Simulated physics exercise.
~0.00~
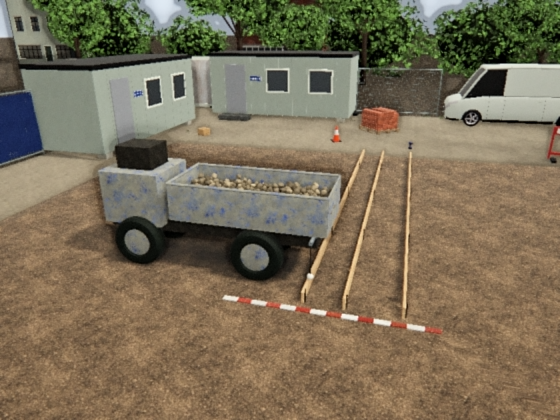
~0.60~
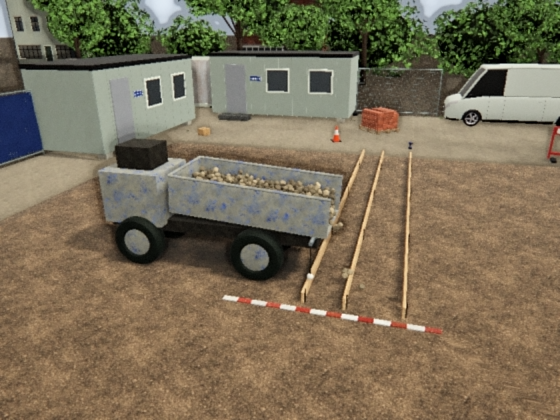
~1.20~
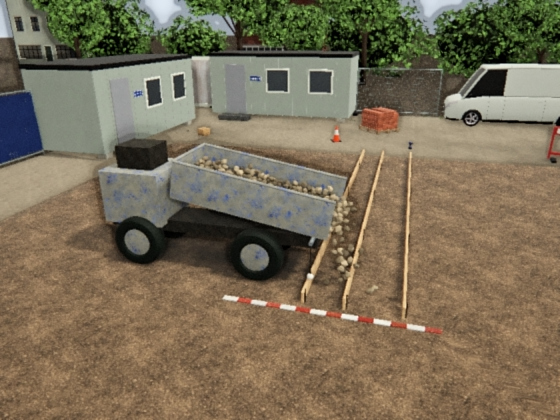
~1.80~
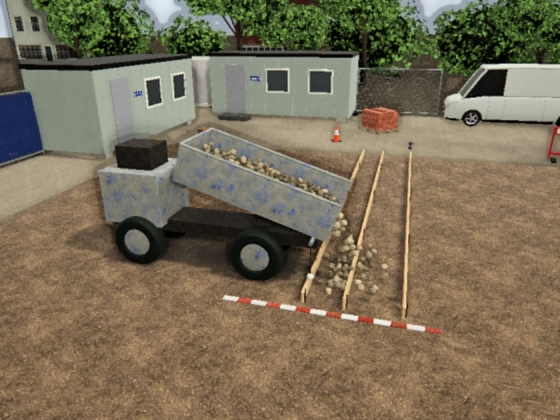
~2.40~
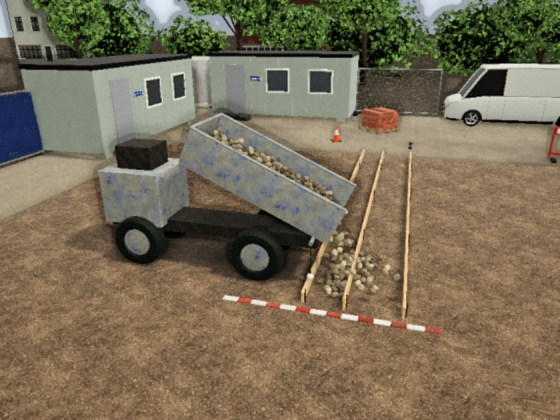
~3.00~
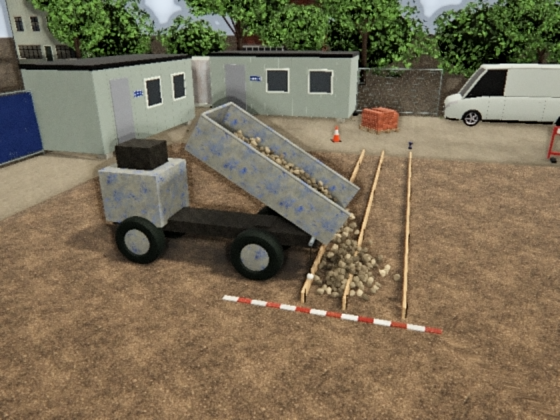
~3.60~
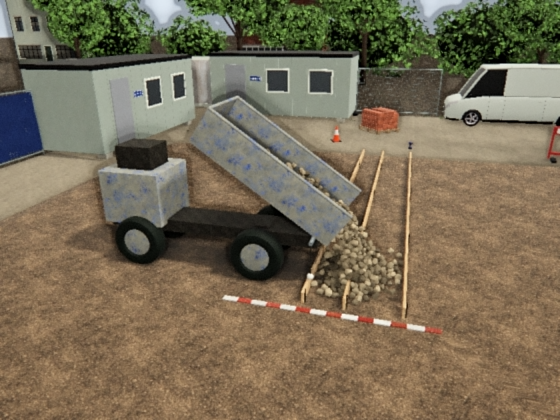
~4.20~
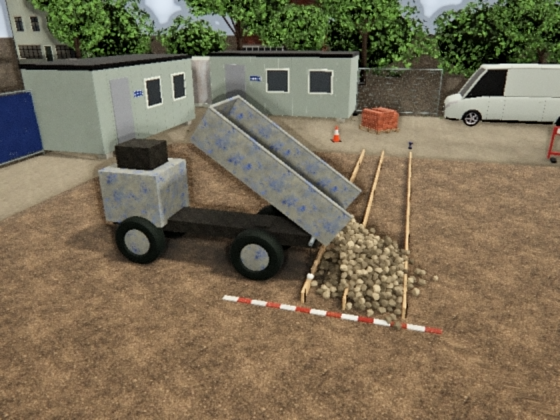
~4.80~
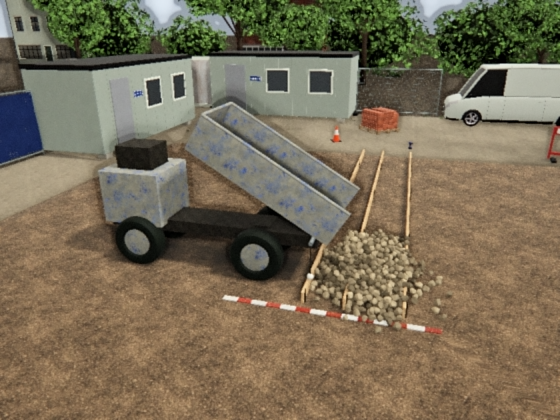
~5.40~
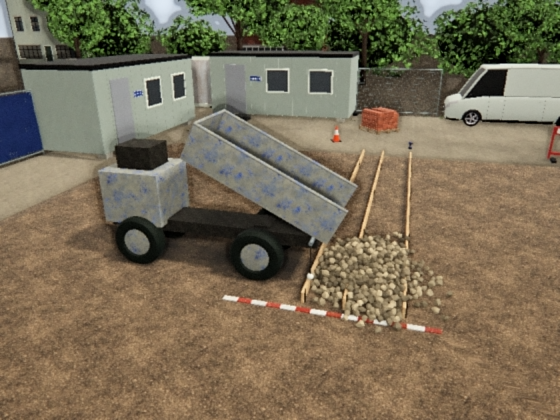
A truck with a mottled blue-grey bed full of pale stones stands on brown dirt, beside three long boards laid on the ground and a red and white striped pole. The front of the bed rises, and stones begin trickling off its lower right end. As it tilts more steeply, they spill over the nearer boards and build into a pile. The last stones slide out, spreading the heap across to the farthest board and slightly beyond. Finally the emptied bed eases down a little, still tilted, above a broad mound partly burying the boards.
